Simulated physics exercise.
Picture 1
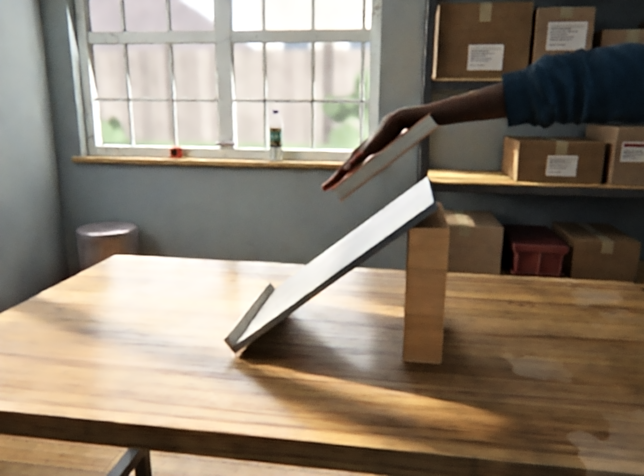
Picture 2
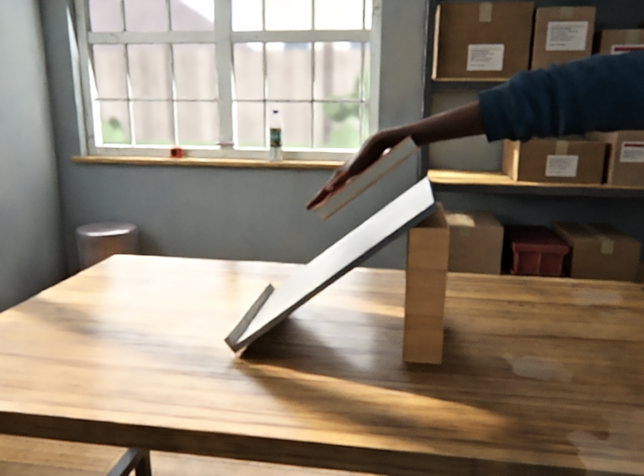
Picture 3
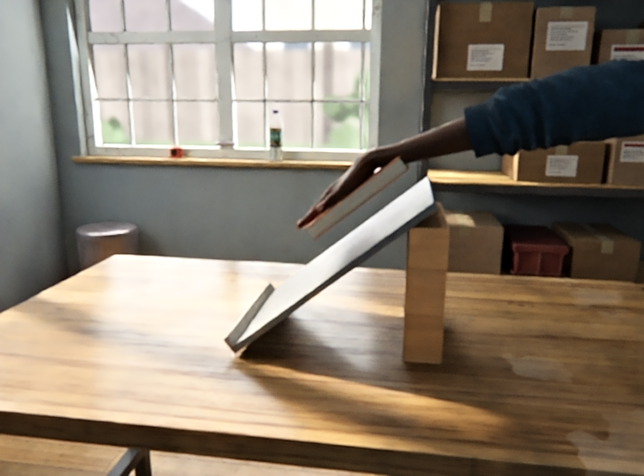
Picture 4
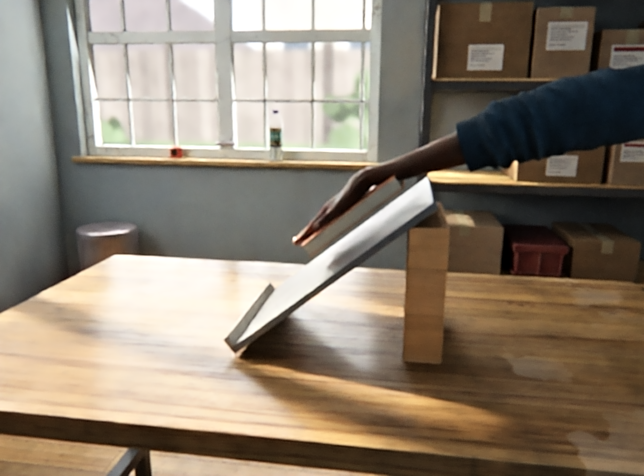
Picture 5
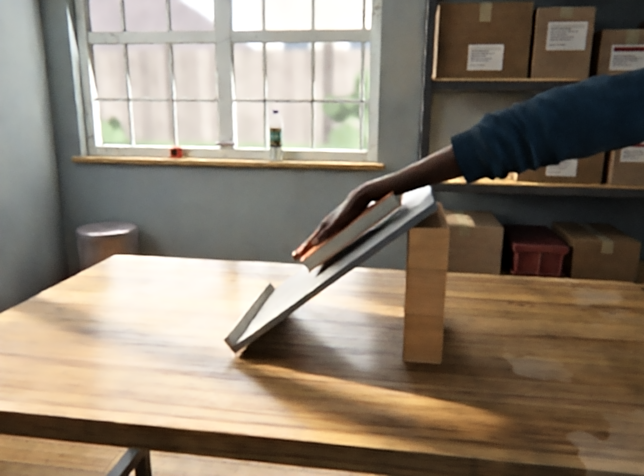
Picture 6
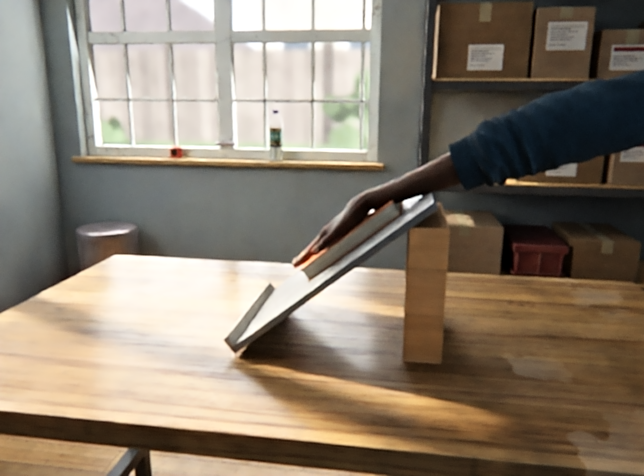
A book gripped from above by a hand in a blue sleeve came down, drifting slightly left, and was set on a sloping board propped against a wooden block, the hand still holding it.
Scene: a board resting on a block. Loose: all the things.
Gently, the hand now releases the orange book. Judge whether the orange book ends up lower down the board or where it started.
I predict it will leave its spot.
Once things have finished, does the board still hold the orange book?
Once it settles, it is resting on top.
Then, 0.20 s after the last picture, orange book slid a little near (344, 241).
Then, 0.30 s after the last picture, orange book slid a little near (319, 259).
Then, 0.40 s after the last picture, orange book slid about its own width near (294, 278).
At rest, moved from the start, orange book. Seen from the same camera at the end, orange book near (293, 279). The orange book runs down the board.
